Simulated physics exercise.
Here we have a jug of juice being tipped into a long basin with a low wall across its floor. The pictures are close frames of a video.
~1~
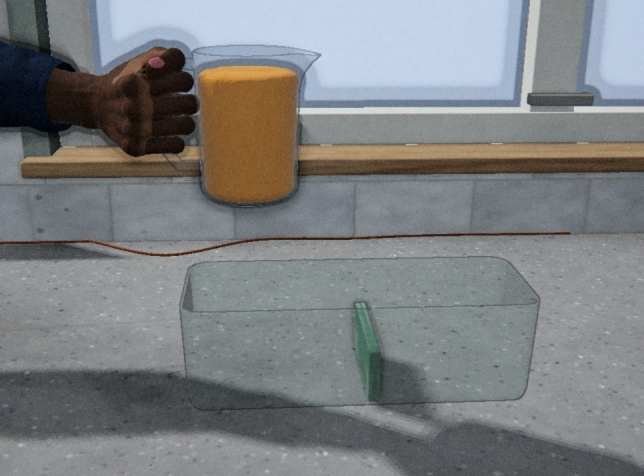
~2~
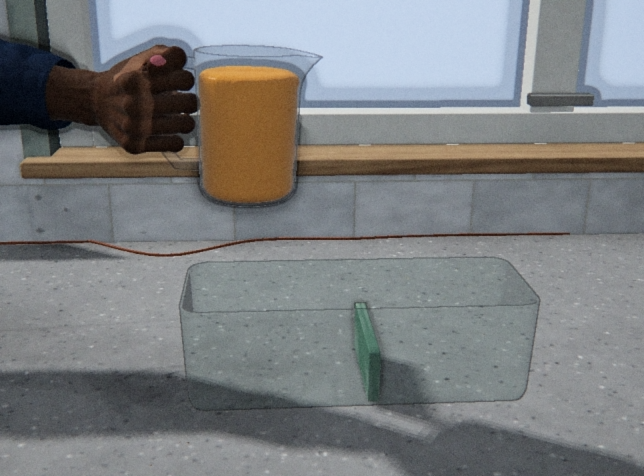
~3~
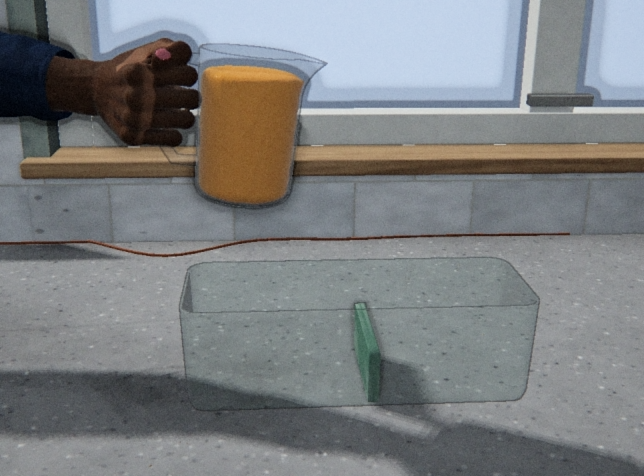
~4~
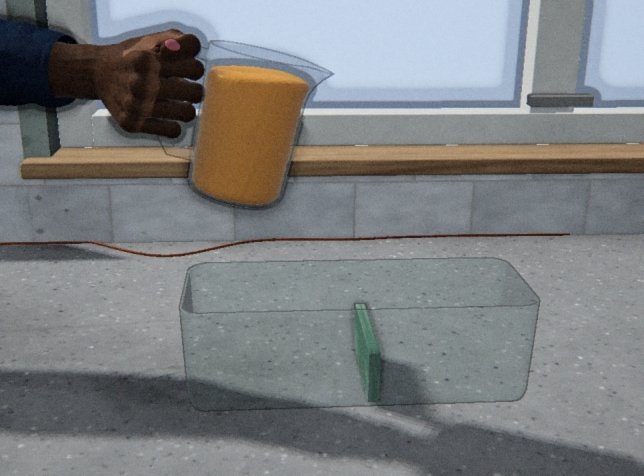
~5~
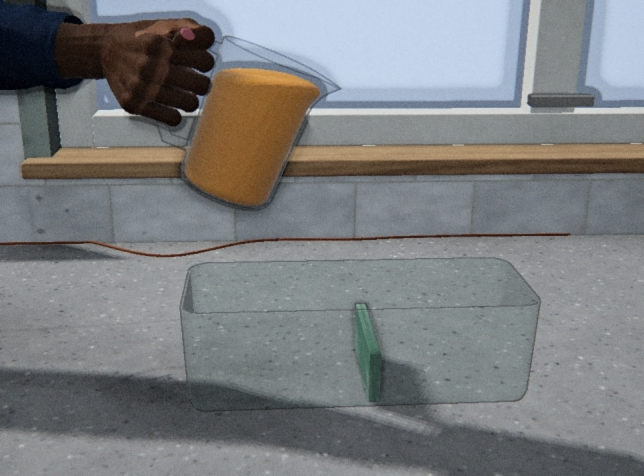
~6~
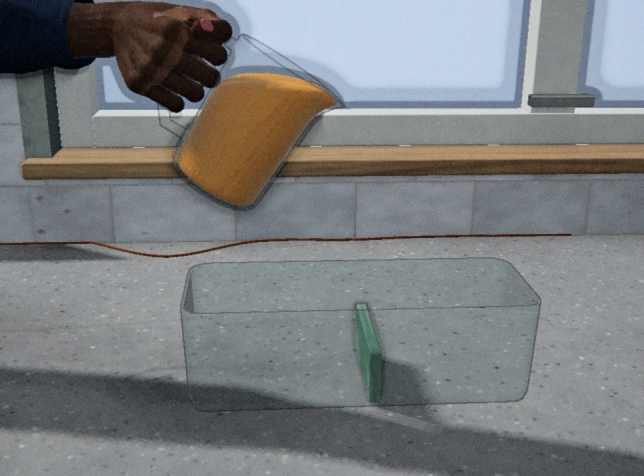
To begin with, a hand holds a clear jug of orange juice upright, above and behind a long transparent basin with a low green wall across its floor. The hand then tilts the jug steadily to the right, and the juice shifts toward the lowered pouring edge.
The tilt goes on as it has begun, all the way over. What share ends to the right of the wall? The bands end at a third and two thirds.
It comes to above two thirds.
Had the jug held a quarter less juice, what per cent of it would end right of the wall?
Roughly 85 in a hundred.
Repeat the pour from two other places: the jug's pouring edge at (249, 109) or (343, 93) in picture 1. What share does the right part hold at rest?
Near 5 % and 95 %.
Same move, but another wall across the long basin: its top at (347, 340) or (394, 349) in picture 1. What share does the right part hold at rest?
Roughly 90 per cent, and 50 per cent.
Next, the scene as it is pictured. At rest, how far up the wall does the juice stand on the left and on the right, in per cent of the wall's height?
Left about 10, right about 60.
A moment on, the jug is tipped on its side and 65 per cent is still to pour, 0 is left of the wall and 9 right of it.
Next, the jug is tipped right over and 25 per cent is still to pour, 3 is left of the wall and 48 right of it.
Then the jug is tipped right over and 7 per cent is still to pour, 4 is left of the wall and 80 right of it.
Later the jug is tipped right over and 1 per cent is still to pour, 7 is left of the wall and 88 right of it.
Finally, 9 per cent lies left of the wall, 88 right of it and 3 outside.
